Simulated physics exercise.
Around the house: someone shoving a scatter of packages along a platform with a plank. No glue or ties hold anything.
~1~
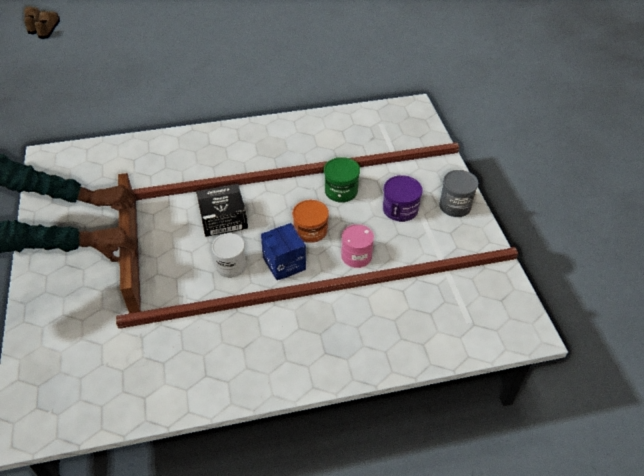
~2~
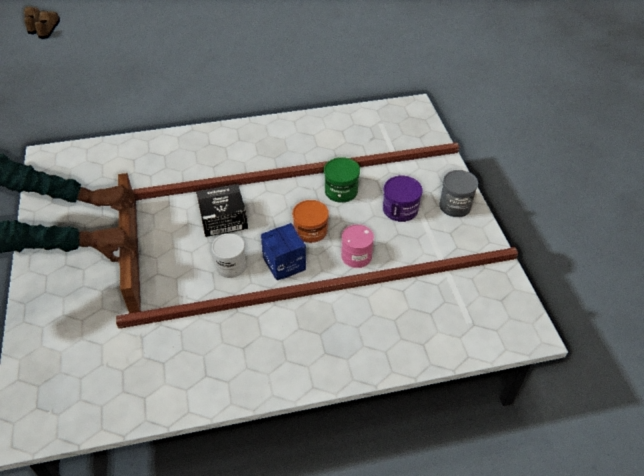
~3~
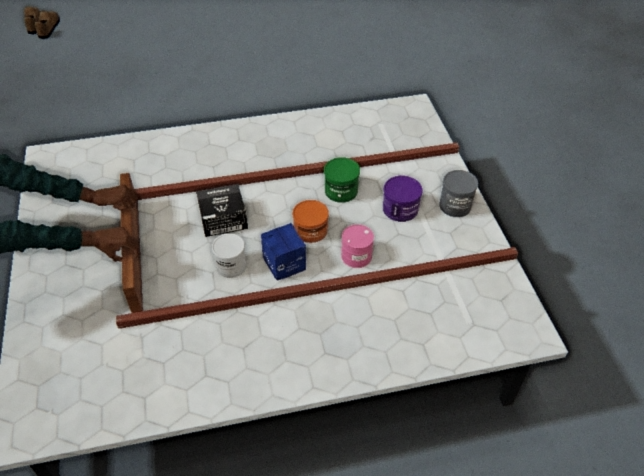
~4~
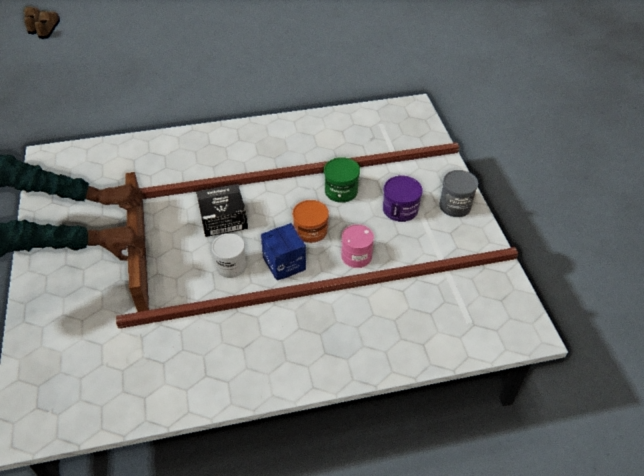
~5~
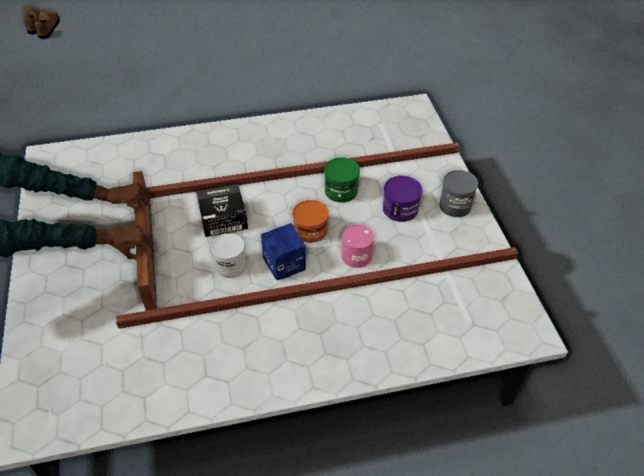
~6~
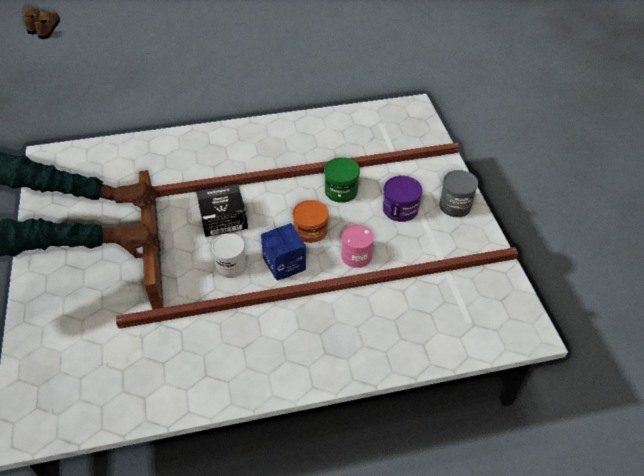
A white hexagon-tiled platform with dark legs stands on a grey floor, seen from above at an angle by a still camera. Between two reddish-brown rails sit a black box, white tub, blue parcel, and orange, green, pink, purple and grey containers, left to right. From the left, two dark-green-sleeved arms slowly push a wooden plank slightly rightward, while the packages stay still.
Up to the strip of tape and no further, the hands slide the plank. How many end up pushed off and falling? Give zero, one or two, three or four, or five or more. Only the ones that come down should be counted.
The drop count fails to reach three, yet is not nil.
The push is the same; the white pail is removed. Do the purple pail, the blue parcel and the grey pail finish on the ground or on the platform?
Note: Purple pail stays up top / blue parcel stays up top / grey pail falls away.
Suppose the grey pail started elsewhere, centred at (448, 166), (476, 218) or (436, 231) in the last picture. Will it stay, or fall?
In that order, it slips off; stays put; slips off.
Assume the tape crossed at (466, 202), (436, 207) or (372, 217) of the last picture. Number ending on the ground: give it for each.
Counts per try: 7; 4; 0.
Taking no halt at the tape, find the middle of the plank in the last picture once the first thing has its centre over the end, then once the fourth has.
For the first, roughly (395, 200); for the next, roughly (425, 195).
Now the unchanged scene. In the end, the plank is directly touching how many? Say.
Number: 2.
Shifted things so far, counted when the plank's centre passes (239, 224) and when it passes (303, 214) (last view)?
Well, it's 3 at the first one and 6 at the second.
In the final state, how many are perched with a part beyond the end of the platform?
I'd put it at 3.
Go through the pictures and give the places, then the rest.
Grey pail (458, 194); purple pail (402, 199); green pail (342, 180); plank (129, 241); tape (419, 210), in the first frame.
Purple pail (402, 199); white pail (230, 256), in the second frame.
Green pail (342, 180); orange pail (311, 222), in the third frame.
Grey pail (458, 194); plank (137, 240), in the fourth frame.
Purple pail (402, 199); blue parcel (284, 252), in the fifth frame.
Grey pail (458, 194); purple pail (402, 199); green pail (342, 180); plank (151, 238); tape (419, 210), in the sixth frame.
Soon after, none off yet; grey pail at rest near (458, 194); purple pail at rest near (402, 199); green pail at rest near (342, 180).
In the end, the number that fall off is one or two; gone, grey pail.
